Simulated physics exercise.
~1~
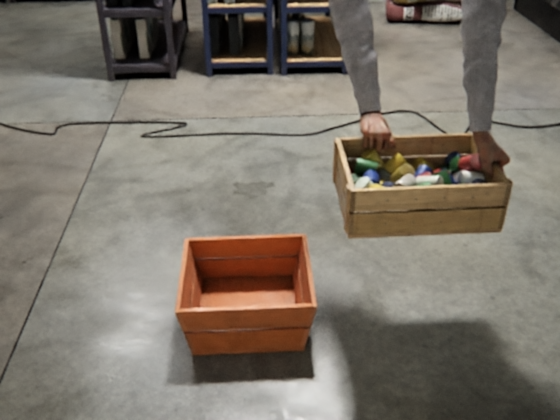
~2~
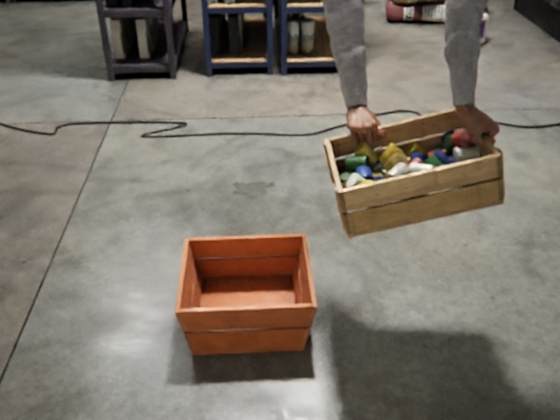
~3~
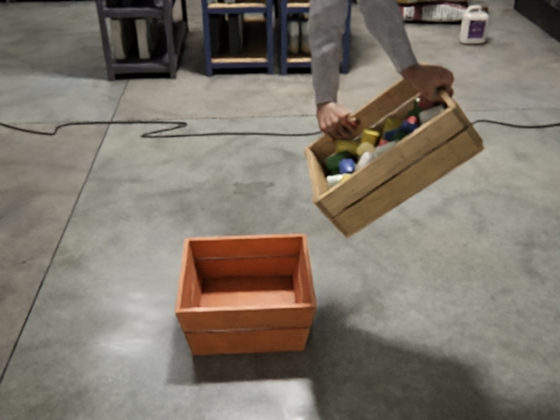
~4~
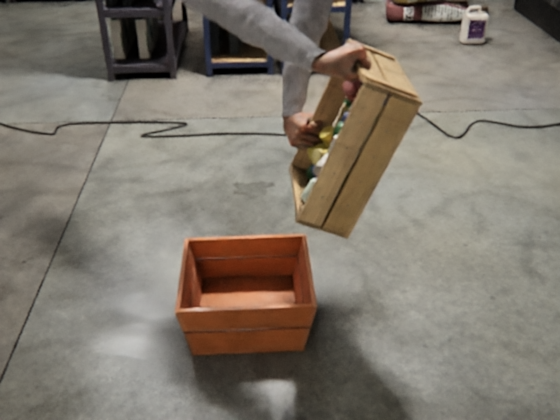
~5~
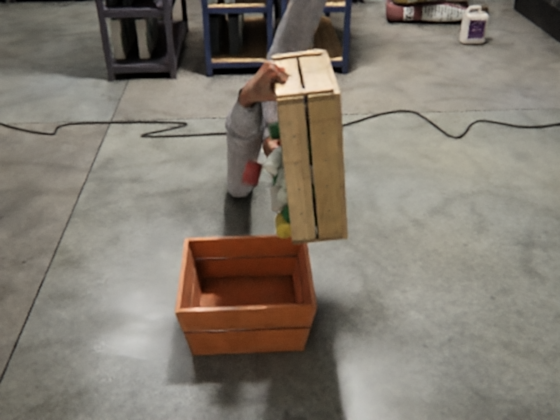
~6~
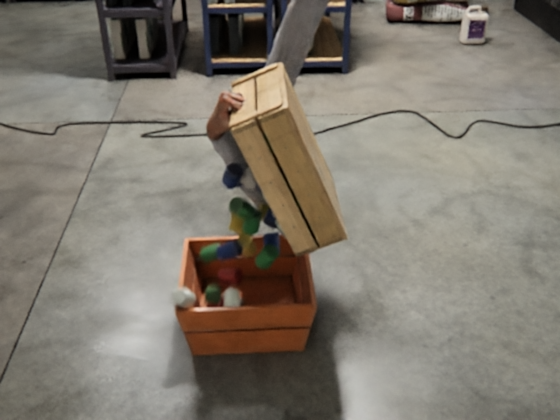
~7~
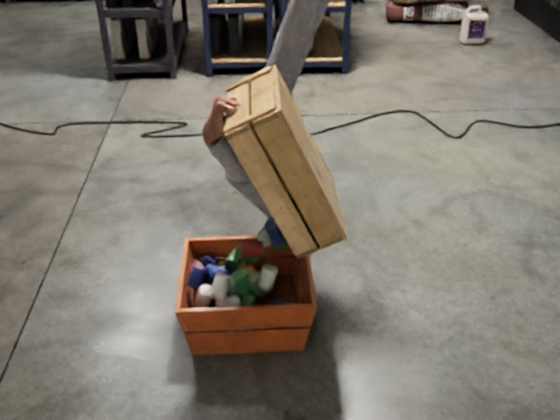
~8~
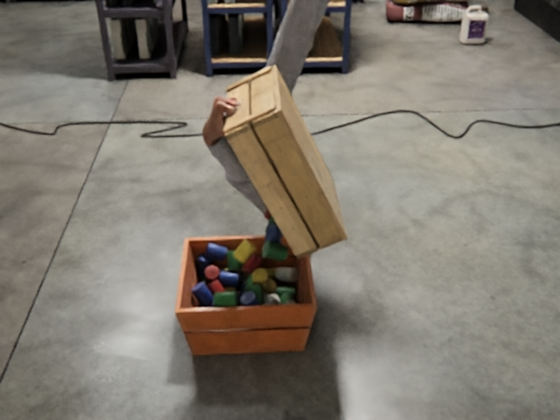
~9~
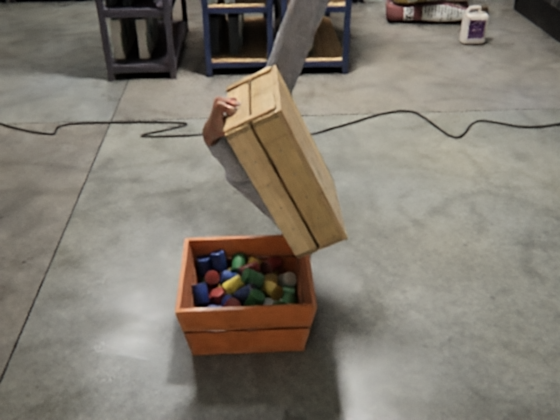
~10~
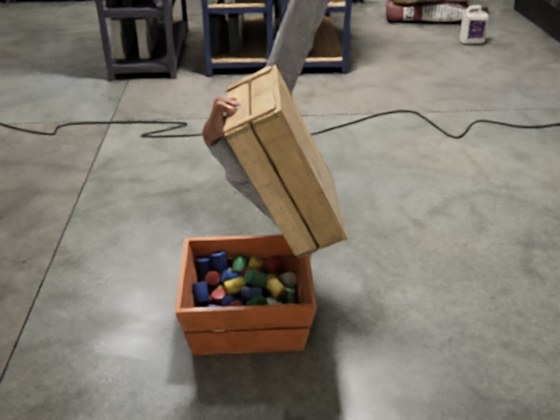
The video shows a person's hands carrying a wooden crate of small colourful containers leftward and tipping it over an orange carton on a concrete floor. The containers tumble into the carton until it holds the pile, while the emptied crate stays tilted above it.
